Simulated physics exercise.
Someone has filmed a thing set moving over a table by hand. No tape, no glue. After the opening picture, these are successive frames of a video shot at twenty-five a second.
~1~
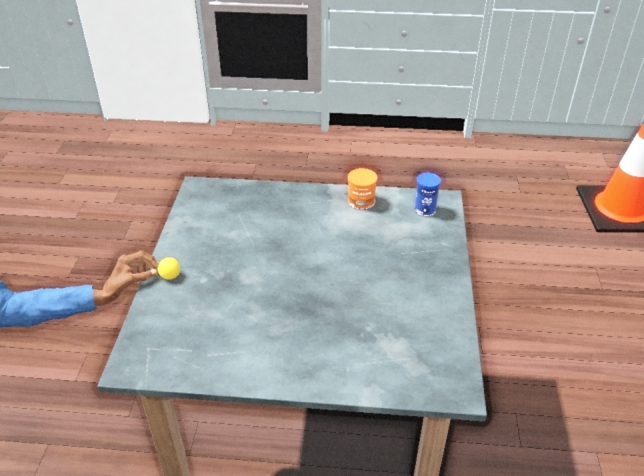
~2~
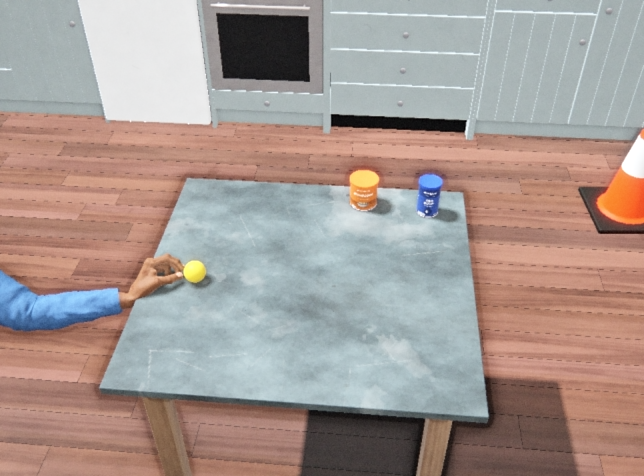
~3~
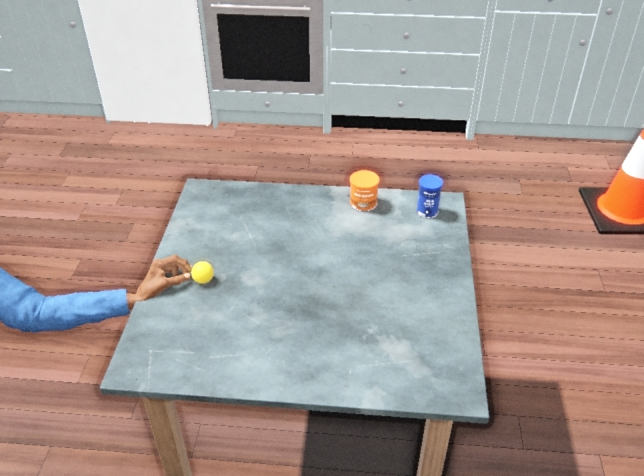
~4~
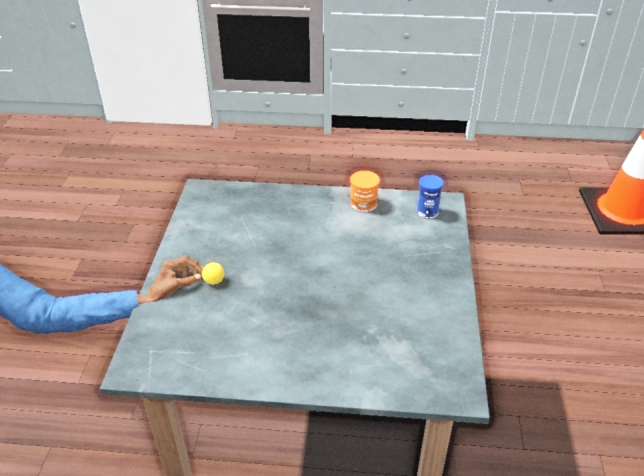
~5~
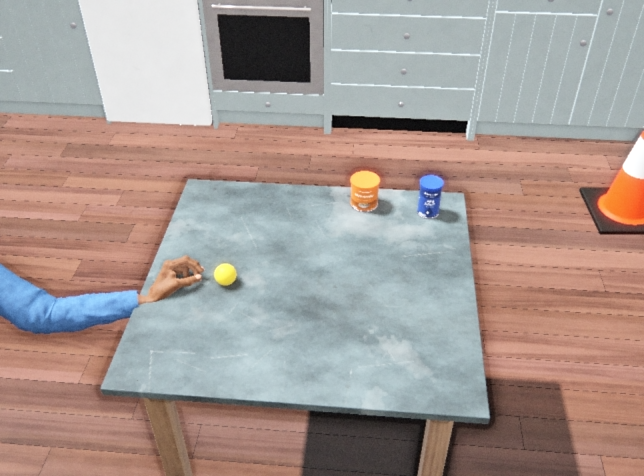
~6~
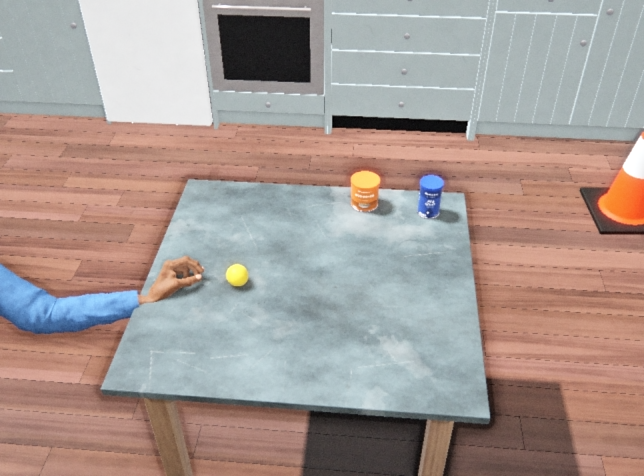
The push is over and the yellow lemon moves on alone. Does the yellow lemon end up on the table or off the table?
The yellow lemon falls off the table.
Then, 0.50 s after the last picture, yellow lemon rolled well along near (373, 284).
Then, 1.10 s after the last picture, yellow lemon now off the table.
By the end, off the table, yellow lemon.
